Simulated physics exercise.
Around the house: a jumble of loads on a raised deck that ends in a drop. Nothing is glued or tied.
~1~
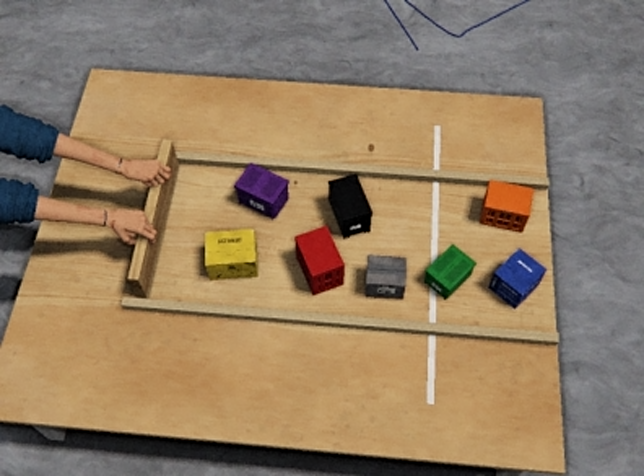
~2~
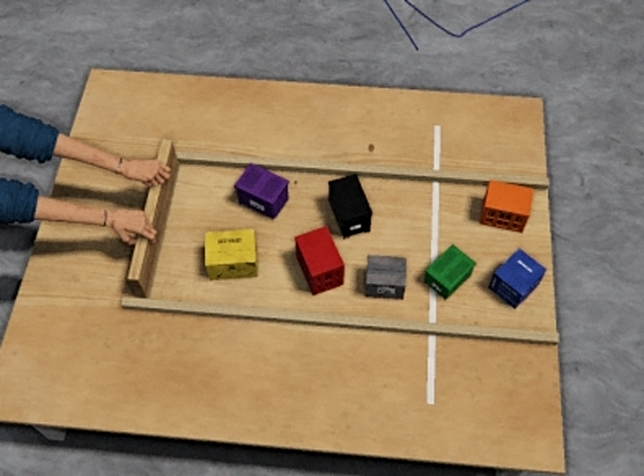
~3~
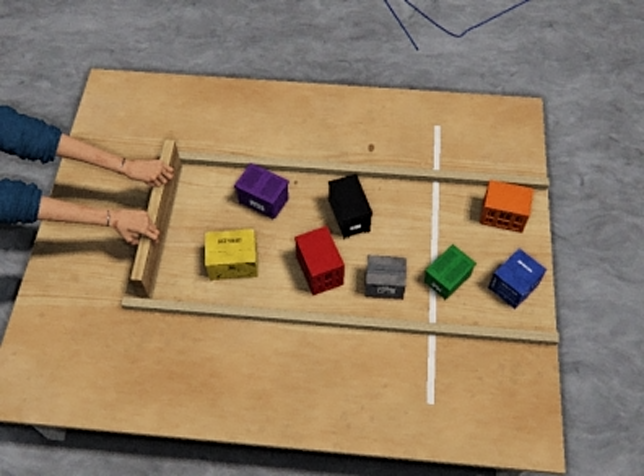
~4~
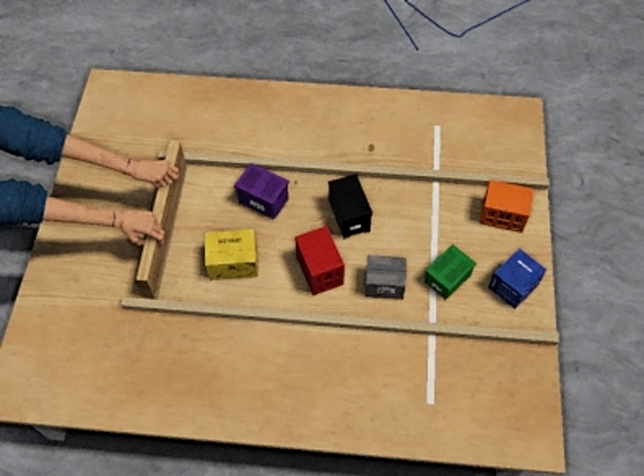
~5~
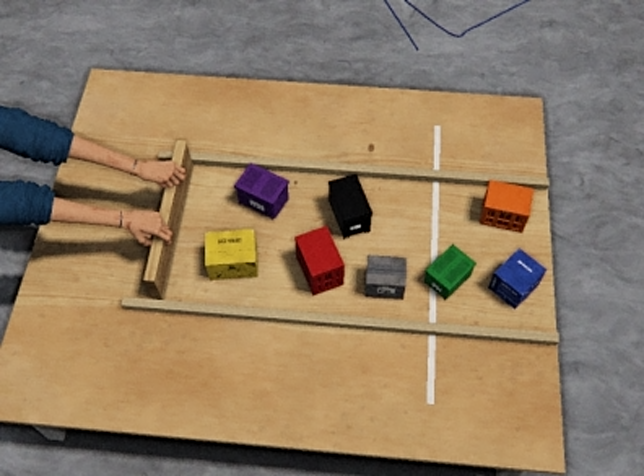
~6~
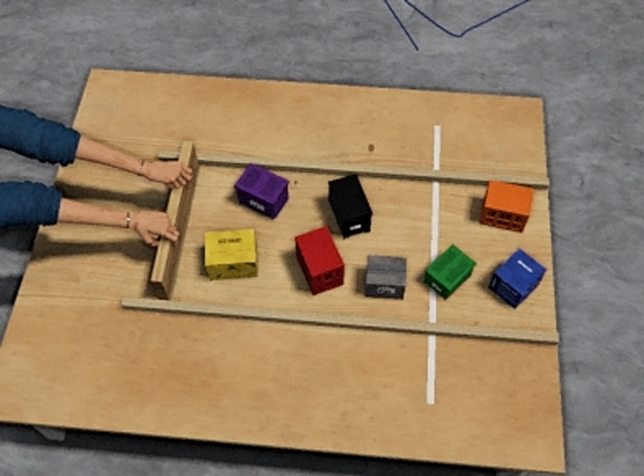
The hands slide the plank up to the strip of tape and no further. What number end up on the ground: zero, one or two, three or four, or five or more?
As it turns out, the number that fall off is one or two.
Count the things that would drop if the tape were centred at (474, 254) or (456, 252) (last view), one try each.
In that order 3 and 3.
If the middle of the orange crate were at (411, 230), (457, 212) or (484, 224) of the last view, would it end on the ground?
In turn it remains up; survives; stays on.
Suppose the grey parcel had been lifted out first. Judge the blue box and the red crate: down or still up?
The blue box drops off, the red crate stays on.
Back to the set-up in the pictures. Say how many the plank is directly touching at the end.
It touches 3.
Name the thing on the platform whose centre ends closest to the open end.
Foremost is the grey parcel.
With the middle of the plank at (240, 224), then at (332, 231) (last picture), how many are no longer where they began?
At the one place 2, at the other 6.
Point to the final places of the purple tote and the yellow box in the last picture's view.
About (459, 196), and the other about (460, 276).
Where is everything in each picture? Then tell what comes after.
The first picture shows blue box (517, 279); orange crate (506, 206); green tote (449, 273); plank (155, 218); tape (434, 251).
The second picture shows orange crate (506, 207); yellow box (232, 255).
The third picture shows green tote (449, 273); black tote (350, 207).
The fourth picture shows blue box (517, 279); plank (163, 218).
The fifth picture shows orange crate (506, 207); grey parcel (386, 278).
The sixth picture shows blue box (517, 279); orange crate (506, 207); green tote (449, 273); plank (177, 219); tape (434, 251).
A little later, none off yet; blue box at rest near (517, 279); orange crate at rest near (506, 207); green tote at rest near (449, 273).
When it is over, the number that fall off is one or two; down, green tote and blue box.
